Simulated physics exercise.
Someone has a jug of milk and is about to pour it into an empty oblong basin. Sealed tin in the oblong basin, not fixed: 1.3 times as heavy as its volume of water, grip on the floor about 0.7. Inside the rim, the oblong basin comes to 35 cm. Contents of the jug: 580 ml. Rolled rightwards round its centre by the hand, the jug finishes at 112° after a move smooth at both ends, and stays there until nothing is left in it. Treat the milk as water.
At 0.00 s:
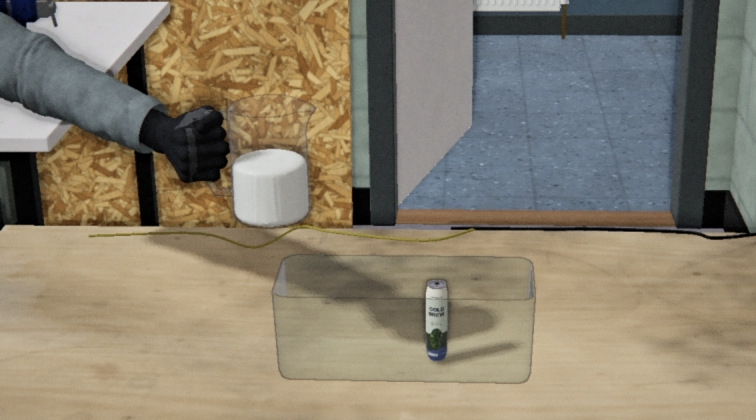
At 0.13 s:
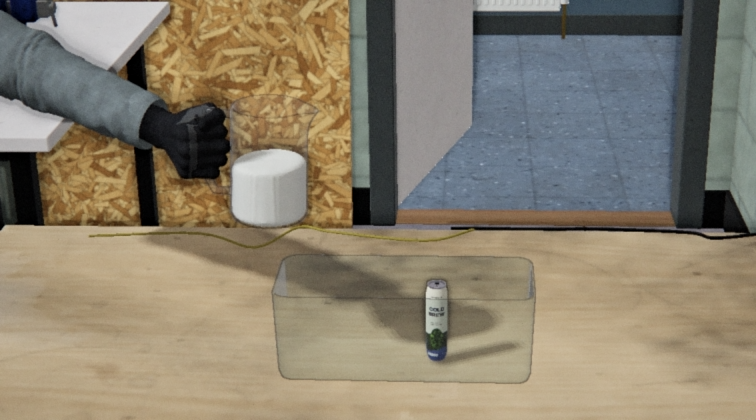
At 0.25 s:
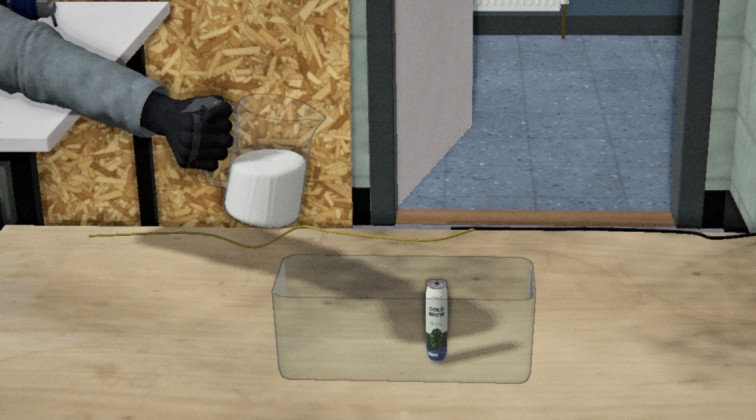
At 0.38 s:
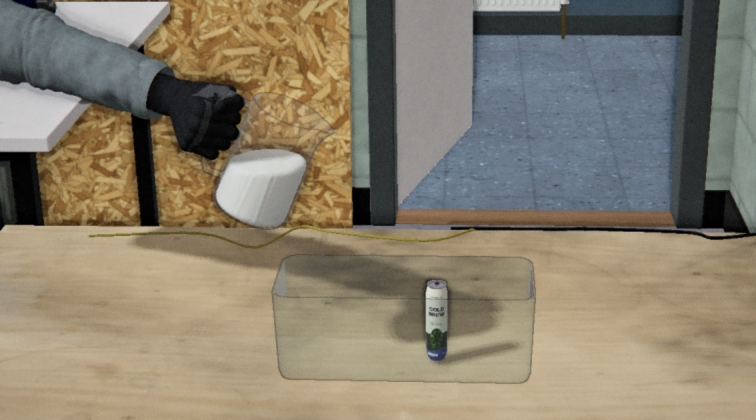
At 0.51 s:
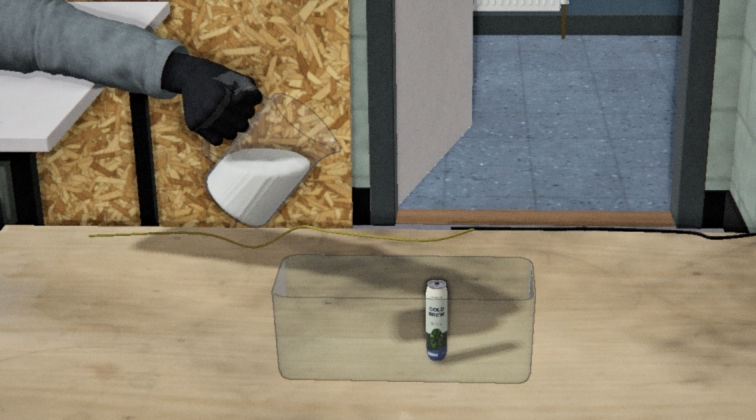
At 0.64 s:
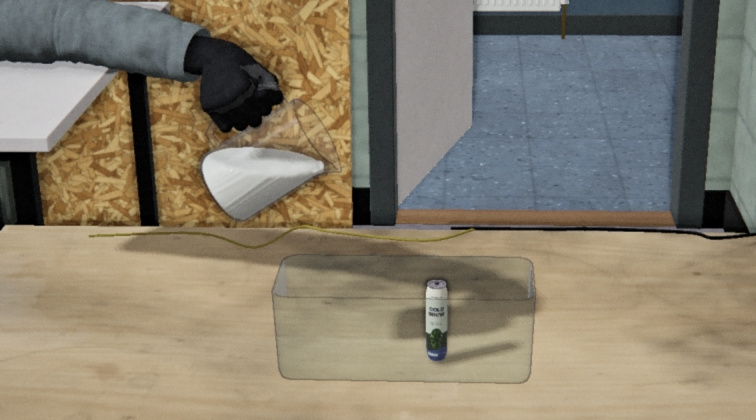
In the video, a black-gloved hand holds a clear jug of milk above a wooden table with a transparent oblong basin and a small tin. The hand steadily tilts the jug rightwards, and the milk shifts toward its rim.
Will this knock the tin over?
Odds are it weathers it.
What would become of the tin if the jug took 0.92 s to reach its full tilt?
Outcome - the tin remains standing.
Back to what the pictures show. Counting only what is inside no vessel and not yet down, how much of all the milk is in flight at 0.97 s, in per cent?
Around 24 percent.
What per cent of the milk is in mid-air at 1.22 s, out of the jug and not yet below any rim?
About 16 % of the total.
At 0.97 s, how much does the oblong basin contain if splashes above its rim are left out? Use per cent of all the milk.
I reckon close to 10 percent of it.
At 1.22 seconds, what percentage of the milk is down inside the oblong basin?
About 66 %.
After 0.97 s the tilt is 98° and 66 per cent is still to pour; the tin stands where it began.
After 1.22 s the tilt is 112° and 17 per cent is still to pour; the tin stands where it began.
After 1.48 s the tilt is 112° and 1 per cent is still to pour; the tin stands where it began.
After 1.76 s the tilt is 112° and 0 per cent is still to pour; the tin stands where it began.
In the end the tin stands where it began.
